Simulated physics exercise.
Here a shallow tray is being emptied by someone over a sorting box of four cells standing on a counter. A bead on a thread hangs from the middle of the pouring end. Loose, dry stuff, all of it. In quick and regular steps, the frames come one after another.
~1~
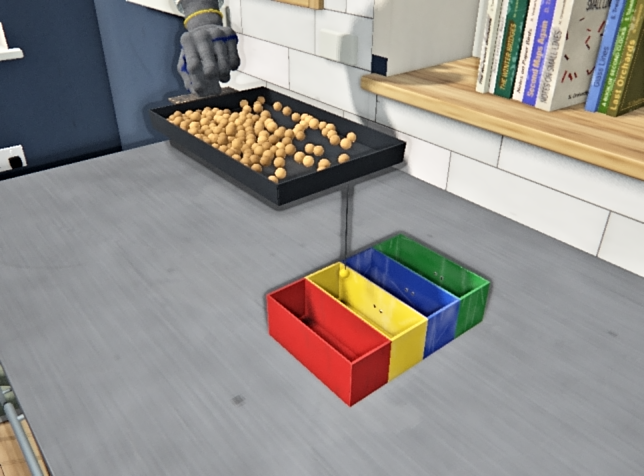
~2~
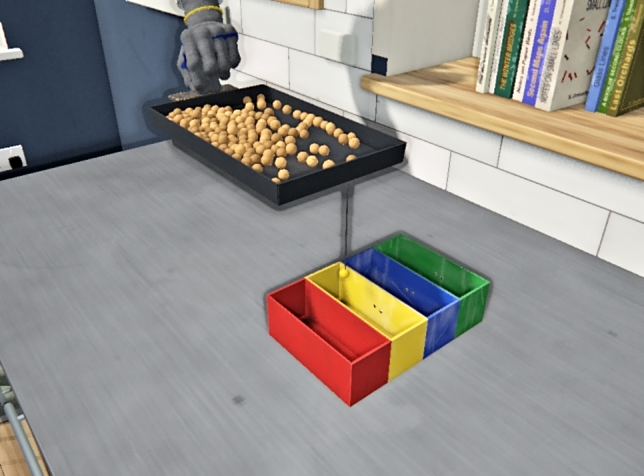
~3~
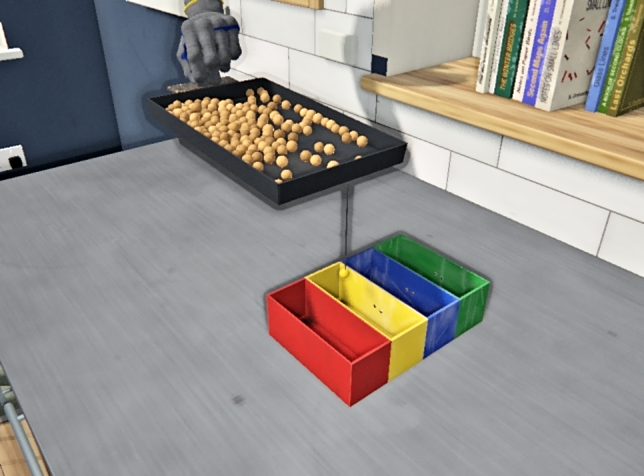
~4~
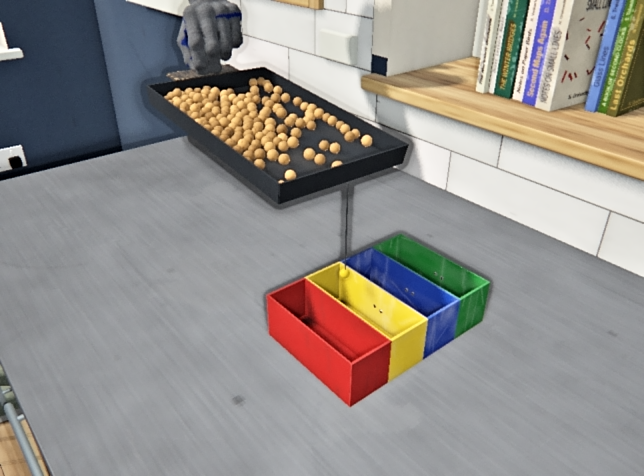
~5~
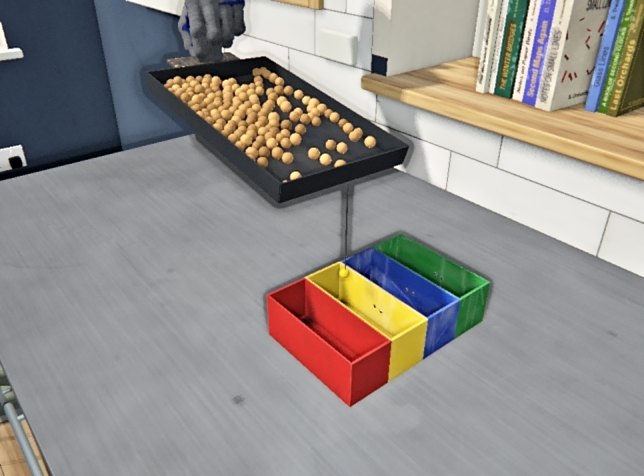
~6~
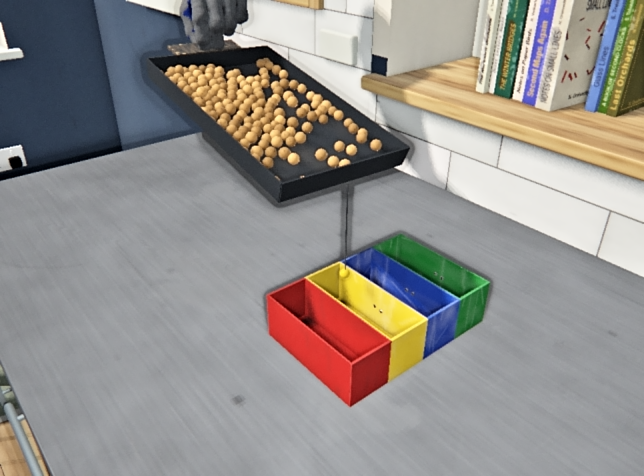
In the video, a gloved hand gradually raises the far end of a shallow black tray of round wooden beads above a counter with red, yellow, blue and green cells, and the beads shift slightly toward the tray's near end.
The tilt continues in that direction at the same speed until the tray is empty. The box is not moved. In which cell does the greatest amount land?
In the blue cell.
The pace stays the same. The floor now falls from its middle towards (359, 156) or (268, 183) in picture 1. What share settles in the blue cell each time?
Close to 40 percent first and close to 0 percent second.
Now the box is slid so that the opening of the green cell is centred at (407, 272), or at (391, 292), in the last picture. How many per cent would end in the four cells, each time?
Roughly 90 % and then 50 %.
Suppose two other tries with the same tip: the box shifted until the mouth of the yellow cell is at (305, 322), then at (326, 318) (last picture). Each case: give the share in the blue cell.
First placement: 10 per cent; second placement: 20 per cent.
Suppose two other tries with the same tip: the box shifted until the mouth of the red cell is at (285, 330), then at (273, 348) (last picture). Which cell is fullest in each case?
Case 1 - that green cell; case 2 - the green cell.
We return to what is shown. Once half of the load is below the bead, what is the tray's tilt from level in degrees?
Around 95° at that moment.
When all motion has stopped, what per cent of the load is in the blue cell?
I'd estimate close to 40 per cent.
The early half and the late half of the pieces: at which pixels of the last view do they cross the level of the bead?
(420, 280), then (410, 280).
Shortly afterwards, tray tipped steeply; all but a few on the tray; only a few falling or outside the box.
Next, tray tipped right over; near a quarter on the tray; near a quarter in the blue cell; a little in the yellow cell; a little in the green cell; only a few in the red cell; near a quarter falling or outside the box.
Some moments later, tray tipped past a quarter turn; near half in the blue cell; near a quarter in the yellow cell; near a quarter in the green cell; a little in the red cell; a little falling or outside the box.
In the end, tray tipped past a quarter turn; near half in the blue cell; near a quarter in the yellow cell; near a quarter in the green cell; a little in the red cell; a little outside the box.
